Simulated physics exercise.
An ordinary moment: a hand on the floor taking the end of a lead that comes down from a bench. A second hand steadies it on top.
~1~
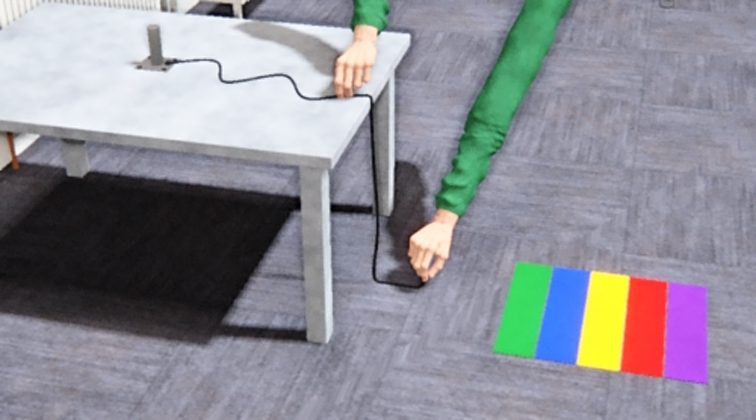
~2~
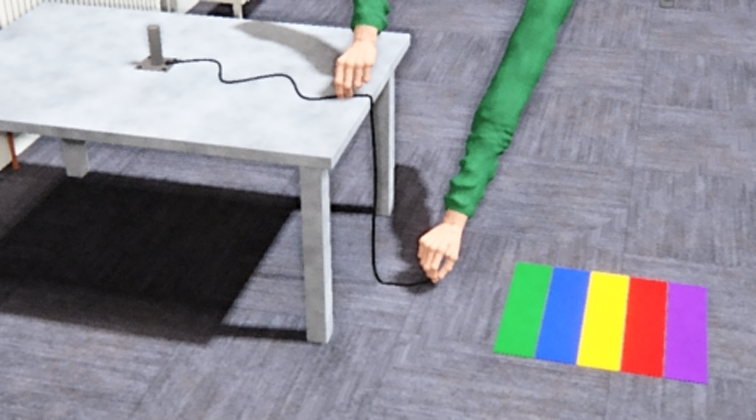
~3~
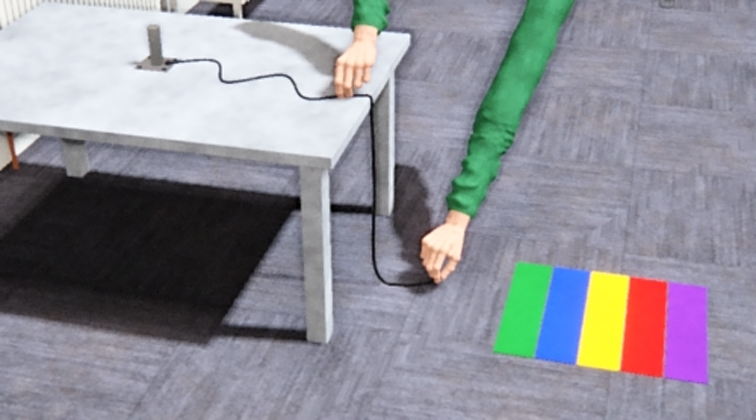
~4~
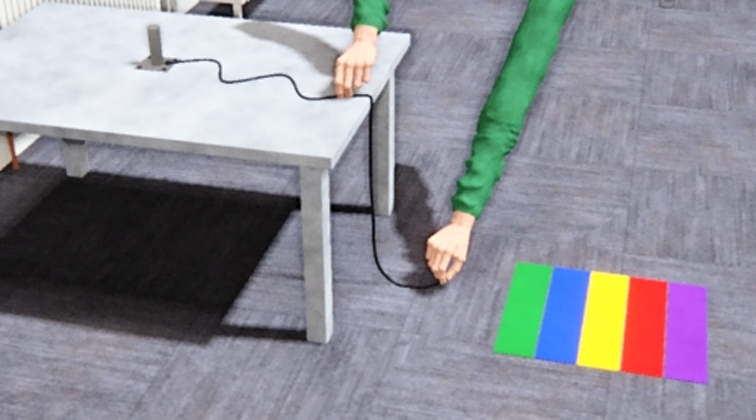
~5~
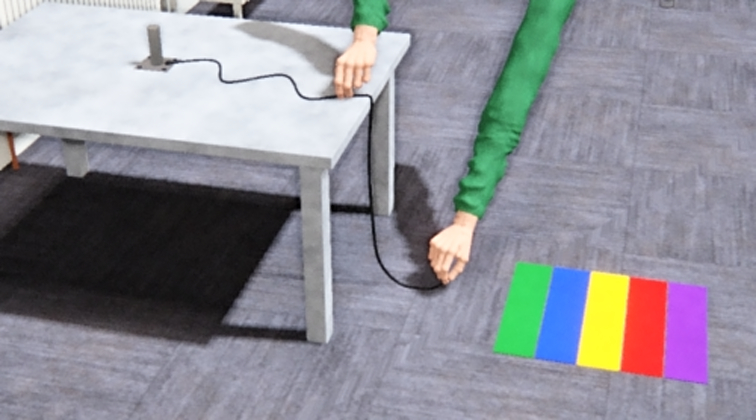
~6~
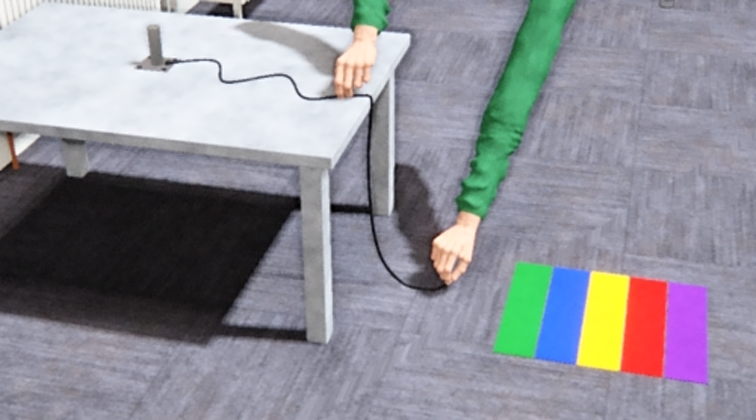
A hand near the floor held the end of a black lead hanging from a grey table and moved it slightly right, while another hand stayed on the lead at the table's edge.
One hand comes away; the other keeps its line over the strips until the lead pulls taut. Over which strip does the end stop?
It gets as far as the red strip.
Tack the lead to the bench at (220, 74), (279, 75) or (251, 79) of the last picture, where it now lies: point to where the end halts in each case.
The places are (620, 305), (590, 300) and (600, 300).
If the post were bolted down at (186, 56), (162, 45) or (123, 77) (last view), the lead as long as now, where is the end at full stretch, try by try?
In that order: (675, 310), (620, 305) and (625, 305).
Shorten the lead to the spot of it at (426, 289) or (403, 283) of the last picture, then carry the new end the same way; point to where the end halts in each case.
About (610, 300) and (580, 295).
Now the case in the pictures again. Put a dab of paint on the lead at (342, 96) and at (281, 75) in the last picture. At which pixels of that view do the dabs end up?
The first at (408, 126), the second at (317, 86).
A little later, end near (568, 295); over blue.
Next, end near (620, 303); over yellow.
When it is tight, end near (650, 307); over red. The red one.
